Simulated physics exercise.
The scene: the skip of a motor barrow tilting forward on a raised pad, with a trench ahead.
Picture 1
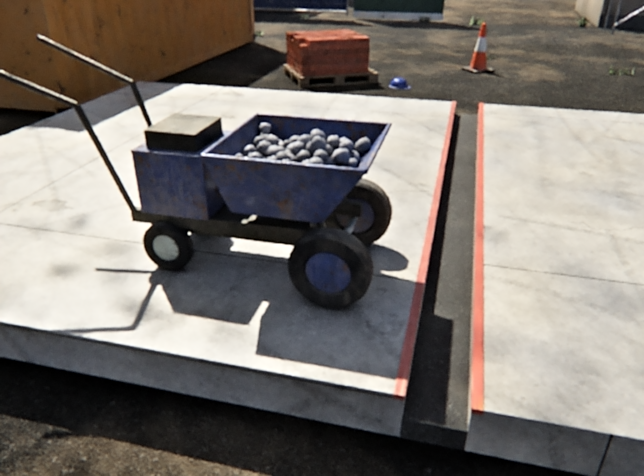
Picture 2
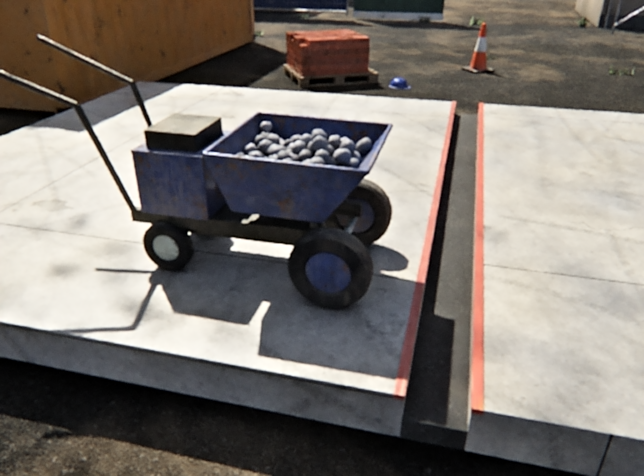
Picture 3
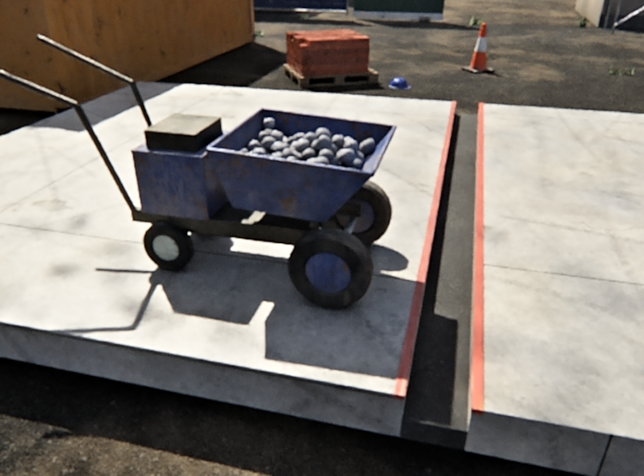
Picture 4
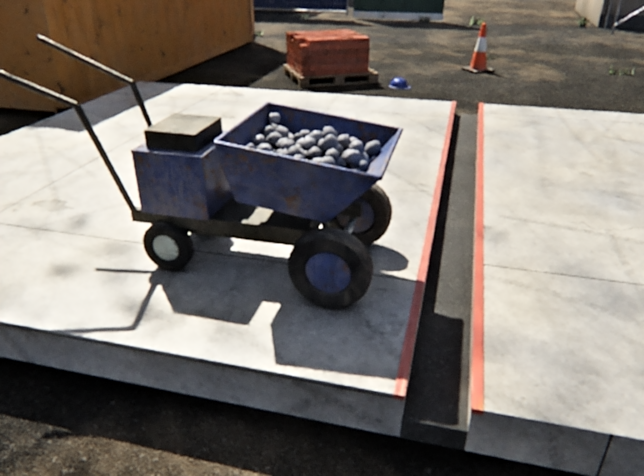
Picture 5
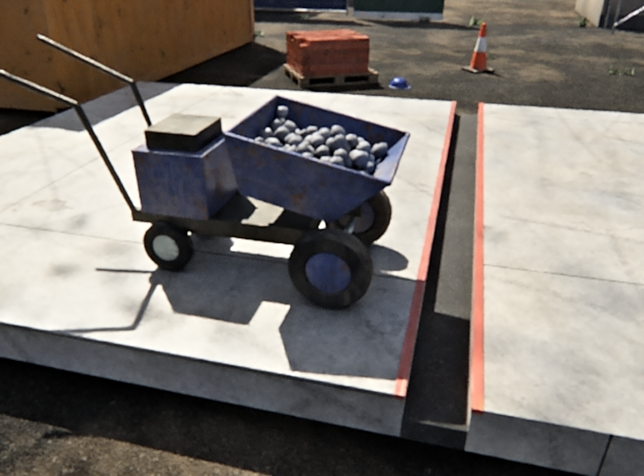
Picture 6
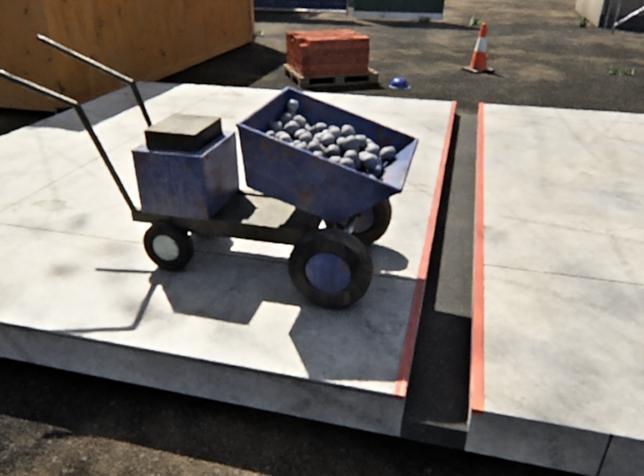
The clip opens on a blue motor barrow standing on a pale raised pad, its level skip loaded with round grey cobbles, facing a narrow trench to the right. The skip begins tilting forward slightly, then leans clearly toward the trench, its rear rising while the wheels stay still.
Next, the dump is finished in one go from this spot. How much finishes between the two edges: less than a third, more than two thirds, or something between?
It catches between a third and two thirds.
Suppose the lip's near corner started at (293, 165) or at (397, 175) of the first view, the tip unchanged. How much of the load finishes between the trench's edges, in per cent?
The first gives 60 %, the second 10 %.
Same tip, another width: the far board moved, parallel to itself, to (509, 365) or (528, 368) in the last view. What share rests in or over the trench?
The first gives 80 %, the second 90 %.
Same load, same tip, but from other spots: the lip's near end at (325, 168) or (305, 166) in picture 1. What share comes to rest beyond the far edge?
Near 20 % and 10 %.
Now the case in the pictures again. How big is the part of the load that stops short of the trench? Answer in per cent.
Roughly 0 in a hundred.
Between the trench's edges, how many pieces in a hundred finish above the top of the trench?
Roughly 15 in a hundred.
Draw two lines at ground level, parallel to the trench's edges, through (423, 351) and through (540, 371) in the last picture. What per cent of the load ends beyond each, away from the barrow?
About 90 and 30 per cent.
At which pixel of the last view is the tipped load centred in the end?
Roughly at (487, 282).
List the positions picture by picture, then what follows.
The first picture shows lip of the skip (365, 172), level; top of the load (298, 149), round cobbles; first edge of the trench (408, 348); far edge (478, 360), the trench under half as wide as the skip, and about half as deep as wide.
The second picture shows lip of the skip (367, 173), level; top of the load (300, 149).
The third picture shows lip of the skip (372, 175), tipped barely; top of the load (291, 153).
The fourth picture shows lip of the skip (380, 178), tipped a little; top of the load (287, 147).
The fifth picture shows lip of the skip (389, 184), tipped a little; top of the load (295, 144).
The sixth picture shows lip of the skip (400, 191), tipped clearly; top of the load (288, 143); first edge of the trench (408, 348); far edge (478, 360).
Just after the last frame, skip tipped steeply; every one in the skip.
A moment on, skip tipped right over; the larger part in the skip; about a tenth in or heaped over the trench; just a few beyond it; just a few falling.
Further on, skip tipped right over; roughly a quarter in the skip; roughly a third in or heaped over the trench; roughly half beyond it.
When it is over, skip tipped right over; roughly half in or heaped over the trench; roughly half beyond it.
